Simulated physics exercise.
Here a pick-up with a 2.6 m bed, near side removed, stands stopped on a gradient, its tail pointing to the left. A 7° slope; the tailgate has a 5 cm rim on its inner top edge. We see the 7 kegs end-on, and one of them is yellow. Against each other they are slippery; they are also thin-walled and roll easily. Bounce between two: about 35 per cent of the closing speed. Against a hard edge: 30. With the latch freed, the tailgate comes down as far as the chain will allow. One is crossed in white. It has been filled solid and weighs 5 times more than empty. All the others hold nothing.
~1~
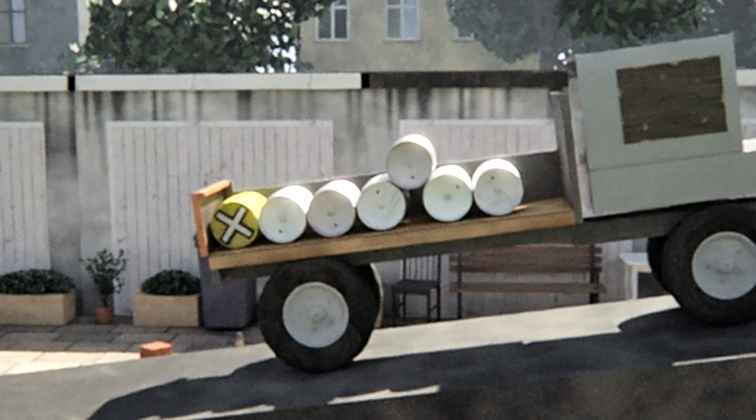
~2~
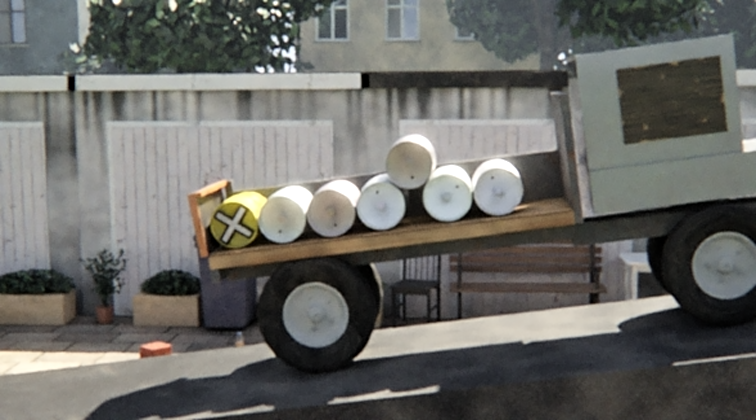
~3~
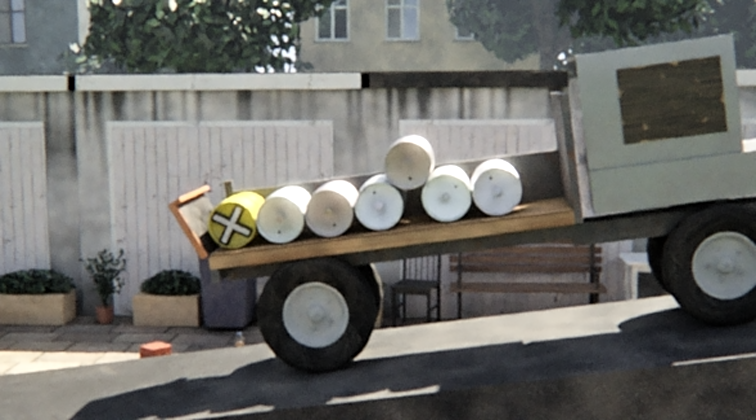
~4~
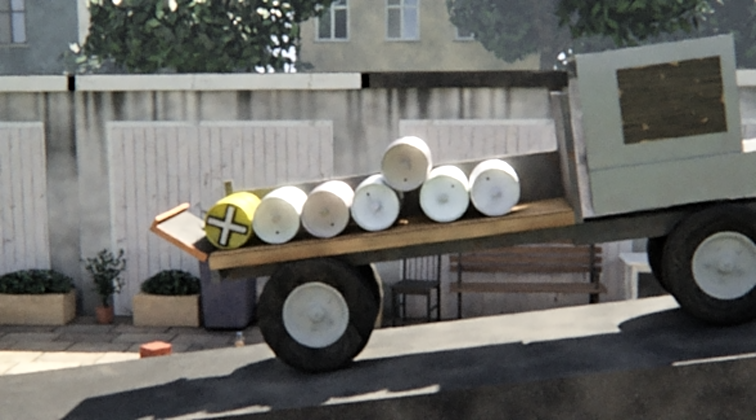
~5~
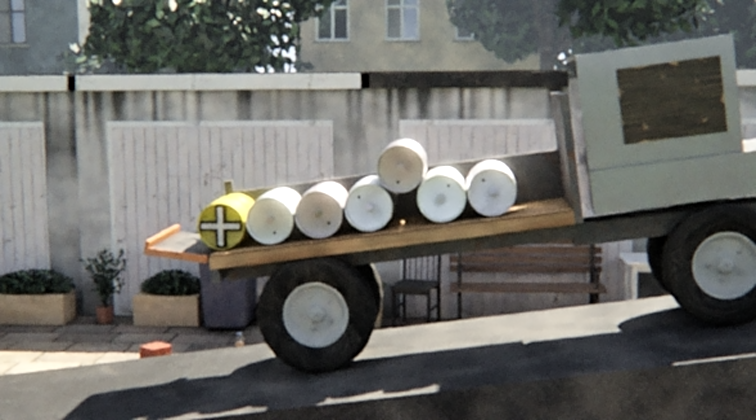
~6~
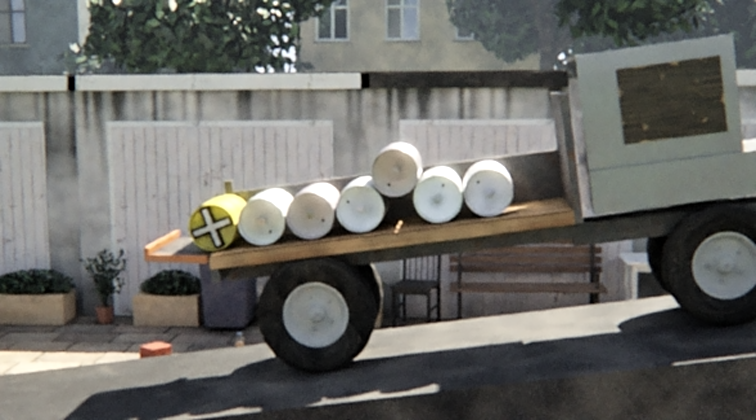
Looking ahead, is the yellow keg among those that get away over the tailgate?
Result for yellow - it stays put.
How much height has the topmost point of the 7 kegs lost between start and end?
About 20 cm.
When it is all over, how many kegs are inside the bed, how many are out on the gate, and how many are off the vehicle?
The split comes out as 6, 1 and 0.
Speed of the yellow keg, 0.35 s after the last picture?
0.4 m/s, give or take.
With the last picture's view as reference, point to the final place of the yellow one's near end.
In the last view it sits close to (171, 227).
Then, 0.35 s past the sixth picture, yellow is on the gate, 15 cm past the hinge, rolling left; 0 out so far.
Then, 0.55 s past the sixth picture, yellow is on the gate, 25 cm past the hinge, rolling left; 0 out so far.
Then, 0.85 s past the sixth picture, yellow is on the gate, 25 cm past the hinge, rolling right; 0 out so far.
Finally (1.15 s after the last picture), yellow is on the gate, 25 cm past the hinge; 0 out so far.
